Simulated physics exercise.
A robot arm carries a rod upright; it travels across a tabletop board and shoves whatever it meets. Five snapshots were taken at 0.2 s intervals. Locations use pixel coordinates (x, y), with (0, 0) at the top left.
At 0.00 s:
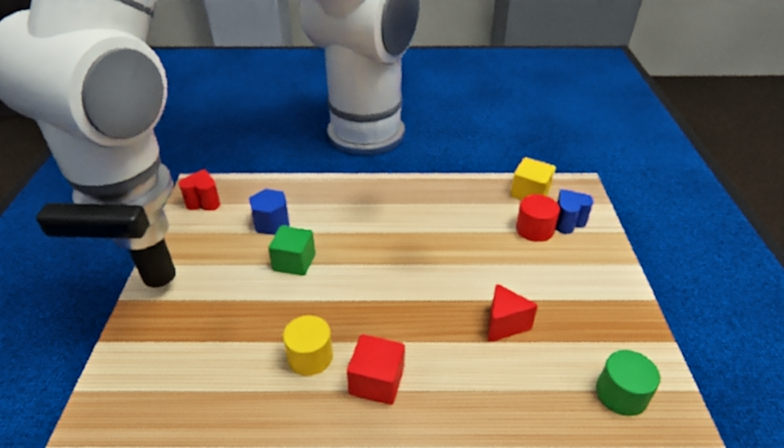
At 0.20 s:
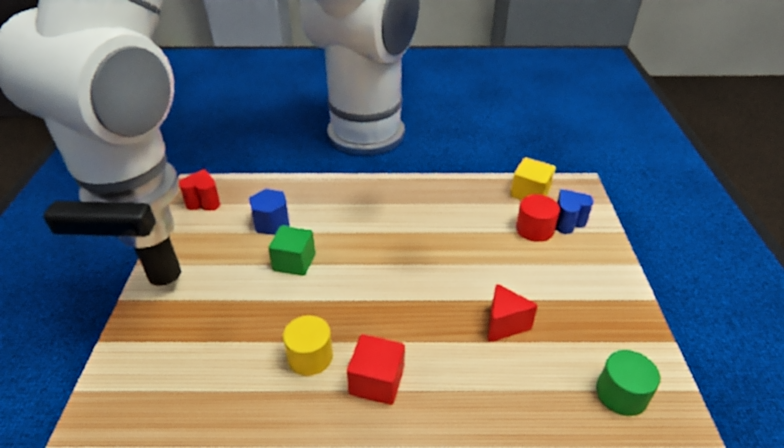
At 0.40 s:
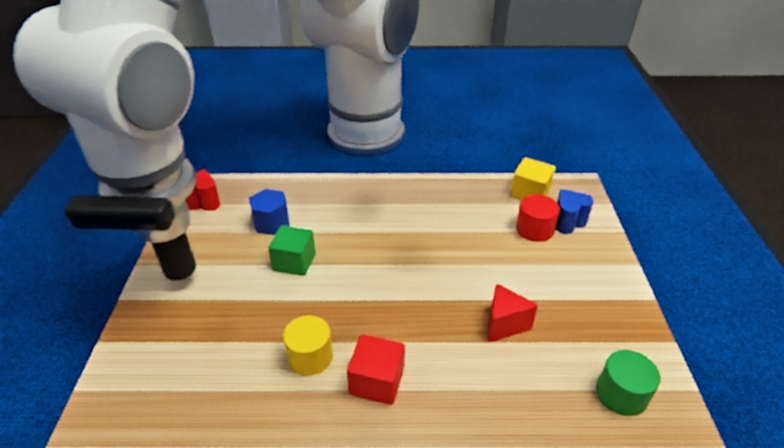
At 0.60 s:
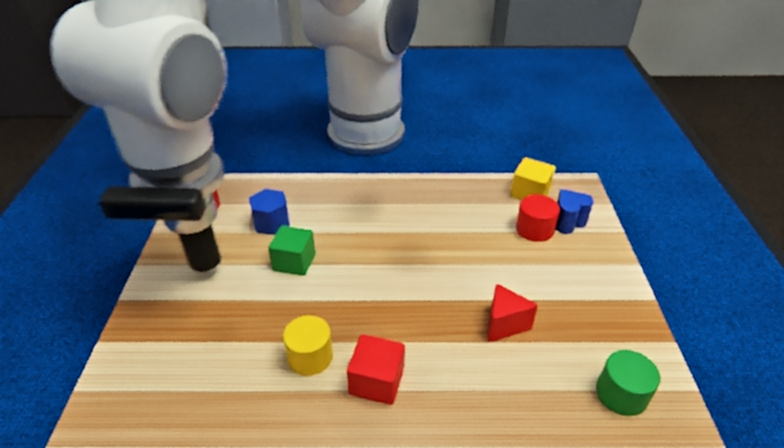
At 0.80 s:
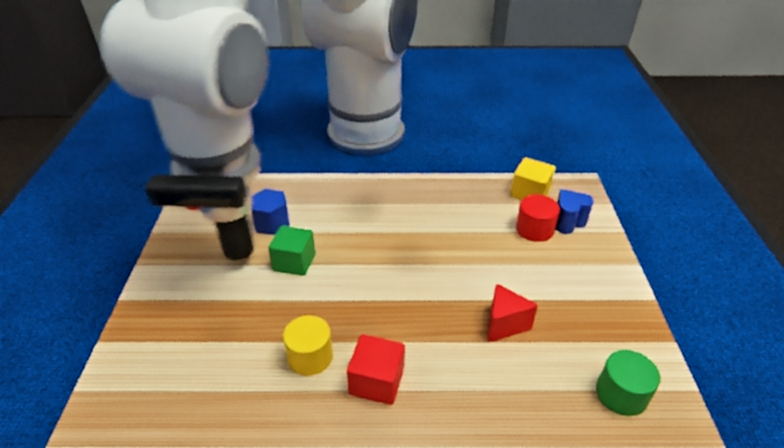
The robot arm moves its black rod rightward toward the blue and green blocks, which stay still.
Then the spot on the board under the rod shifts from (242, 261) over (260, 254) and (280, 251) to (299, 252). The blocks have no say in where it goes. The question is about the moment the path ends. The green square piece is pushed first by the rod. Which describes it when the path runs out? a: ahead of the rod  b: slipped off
Choice a: Ahead of the rod.
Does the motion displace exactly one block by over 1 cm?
Going by the path, yes.
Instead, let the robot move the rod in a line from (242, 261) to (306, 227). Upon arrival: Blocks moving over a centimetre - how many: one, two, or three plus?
The push moves one block more than 1 cm.
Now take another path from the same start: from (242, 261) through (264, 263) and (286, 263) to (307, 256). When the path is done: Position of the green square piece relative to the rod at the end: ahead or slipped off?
As far as I can tell, the green square piece is still leading the way in front of the rod.
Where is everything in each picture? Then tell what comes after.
The first picture shows rod tip at (160, 276); block tops, blue six-sided block at (267, 200); green square piece at (291, 238).
The second picture shows rod at (165, 274); blocks unchanged.
The third picture shows rod at (180, 269); blocks unchanged.
The fourth picture shows rod at (205, 261); blocks unchanged.
The fifth picture shows rod at (239, 250); blue six-sided block at (267, 200); green square piece at (291, 238).
On the path given first. Halfway along, rod at (269, 240); green square piece at (294, 239).
At the end, rod at (297, 240); blue six-sided block in place; green square piece at (315, 245), turned 40° clockwise.
